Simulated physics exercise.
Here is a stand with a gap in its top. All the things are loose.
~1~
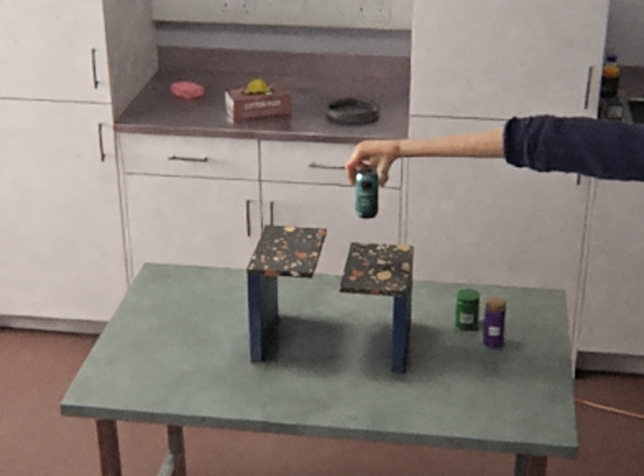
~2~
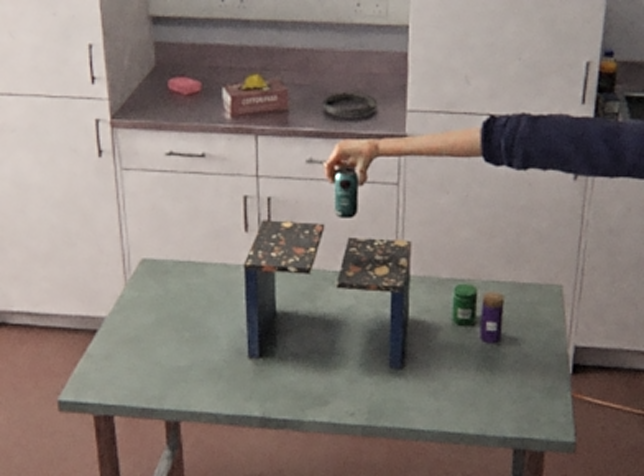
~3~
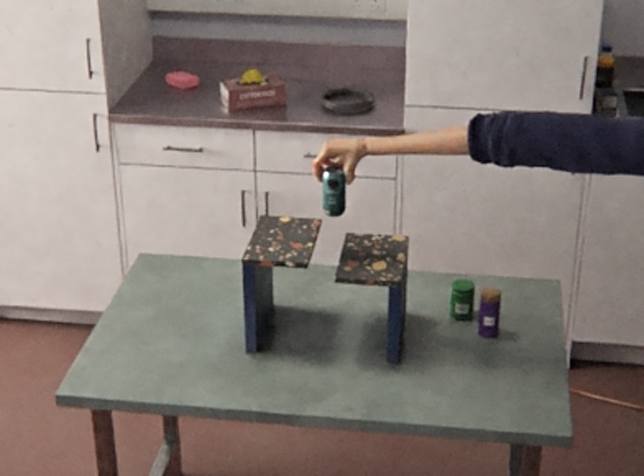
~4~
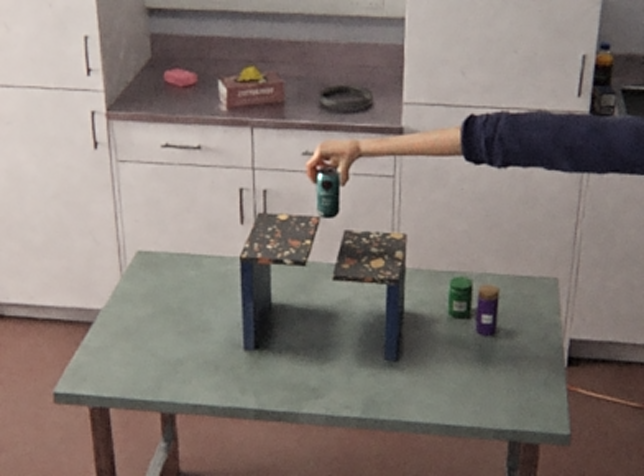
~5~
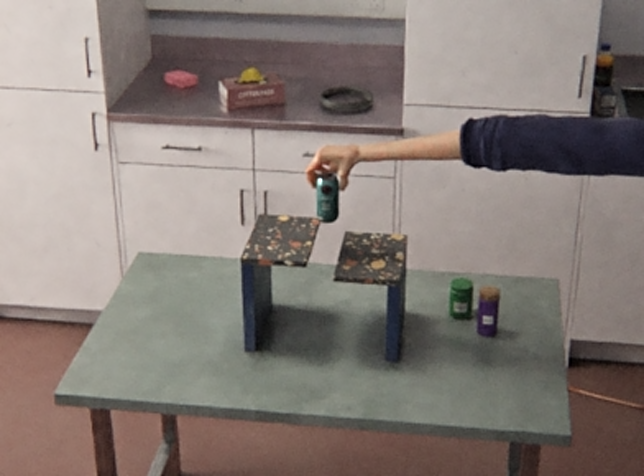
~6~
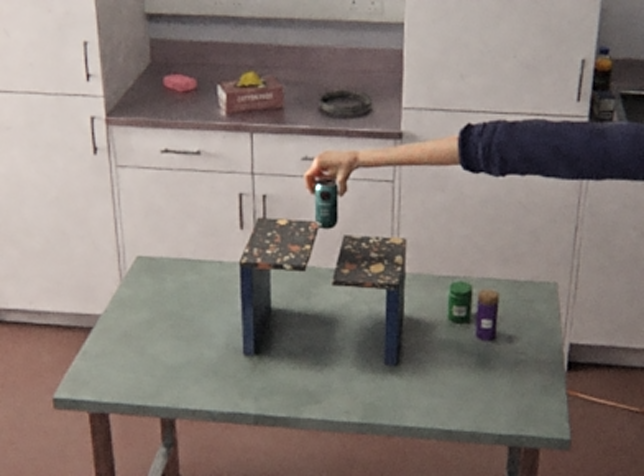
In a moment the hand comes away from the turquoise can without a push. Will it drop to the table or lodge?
As it turns out, it goes down the gap.
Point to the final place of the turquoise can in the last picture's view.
Around (327, 316).
Then, 0.20 s later than the last frame, turquoise can moved about its own width near (327, 222).
Then, 0.30 s later than the last frame, turquoise can moved well along near (327, 275).
Then, 0.40 s later than the last frame, turquoise can moved well along near (327, 310).
When it is over, moved from the start, turquoise can; the other 2 as before. End places, in pixels of the last picture, turquoise can near (327, 316). The can reaches the table.
